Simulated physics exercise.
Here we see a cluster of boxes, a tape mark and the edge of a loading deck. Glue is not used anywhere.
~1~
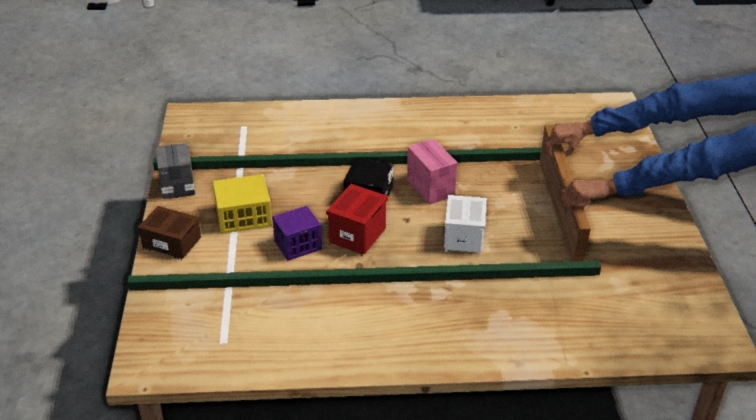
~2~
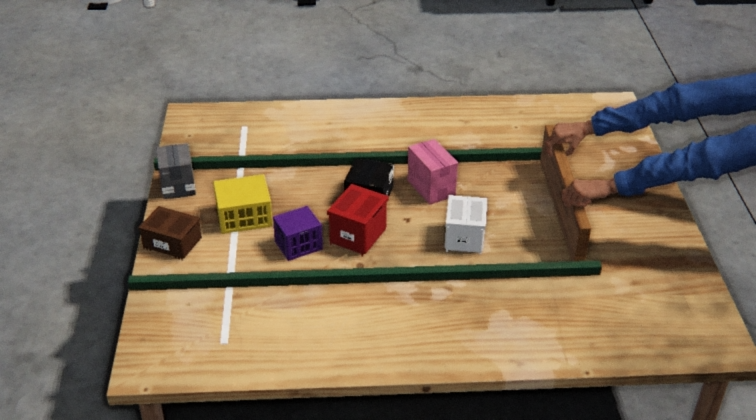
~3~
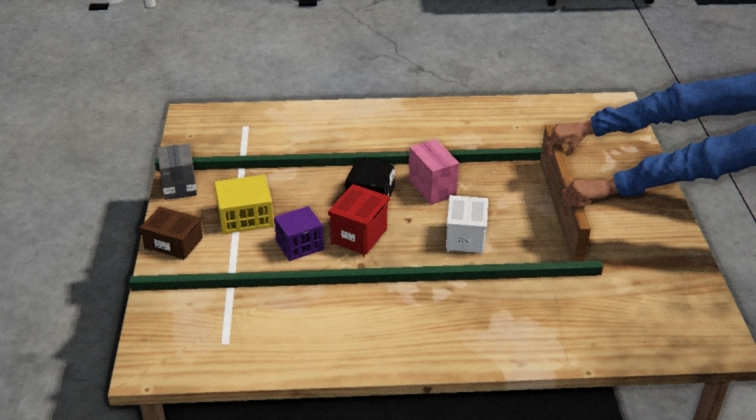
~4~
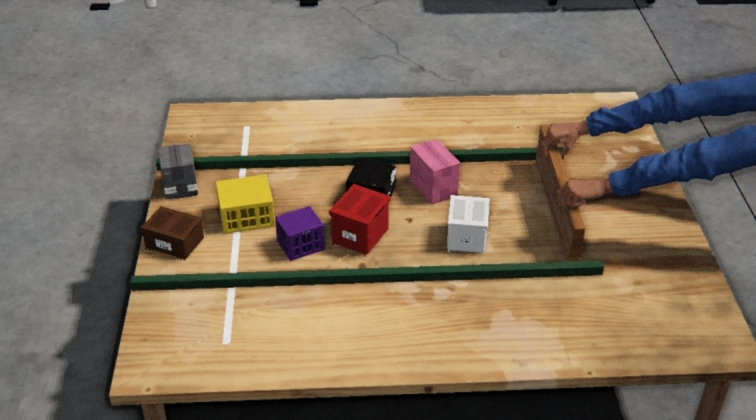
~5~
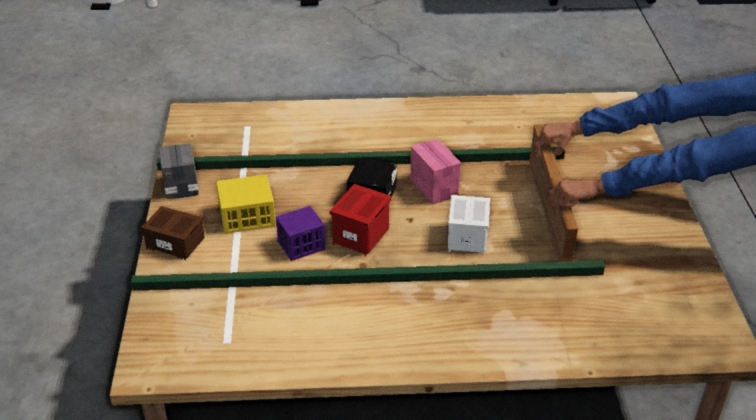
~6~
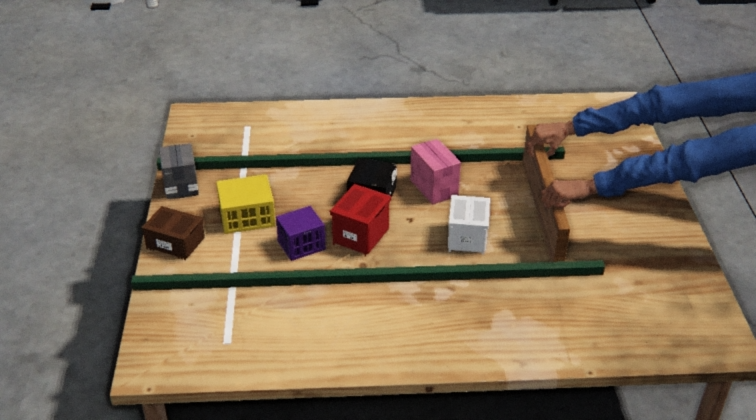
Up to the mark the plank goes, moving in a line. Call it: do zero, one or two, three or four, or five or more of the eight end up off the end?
Three or four end up off it.
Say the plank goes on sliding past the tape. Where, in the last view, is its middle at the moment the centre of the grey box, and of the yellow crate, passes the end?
When the grey box crosses, the middle is near (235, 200); when the yellow crate crosses, near (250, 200).
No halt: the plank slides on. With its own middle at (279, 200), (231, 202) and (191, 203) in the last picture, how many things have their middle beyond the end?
Respectively 1, 4 and 6.
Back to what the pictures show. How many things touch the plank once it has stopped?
Tally at the end: 2.
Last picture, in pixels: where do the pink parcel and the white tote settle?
Pink parcel at (225, 175), white tote at (216, 234).
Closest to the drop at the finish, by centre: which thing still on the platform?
It's the grey box.
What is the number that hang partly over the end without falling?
The answer comes to 1.
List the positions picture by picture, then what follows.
Grey box (176, 171); brown tote (170, 233); yellow crate (242, 204); plank (563, 192); tape (235, 221), in the first frame.
Brown tote (171, 233); plank (564, 192), in the second frame.
Yellow crate (244, 204); pink parcel (433, 172), in the third frame.
Grey box (178, 171); white tote (468, 225), in the fourth frame.
Brown tote (174, 233); purple crate (301, 233), in the fifth frame.
Grey box (179, 171); brown tote (174, 233); yellow crate (246, 204); plank (544, 192); tape (239, 221), in the sixth frame.
Soon after, none off yet; grey box at rest near (179, 171); brown tote at rest near (174, 233); yellow crate at rest near (246, 204).
Then, none off yet; grey box at rest near (179, 171); brown tote moved a little near (152, 231); yellow crate moved about its own width near (194, 202).
At rest, the number that fall off is three or four; fallen, purple crate, yellow crate and brown tote.
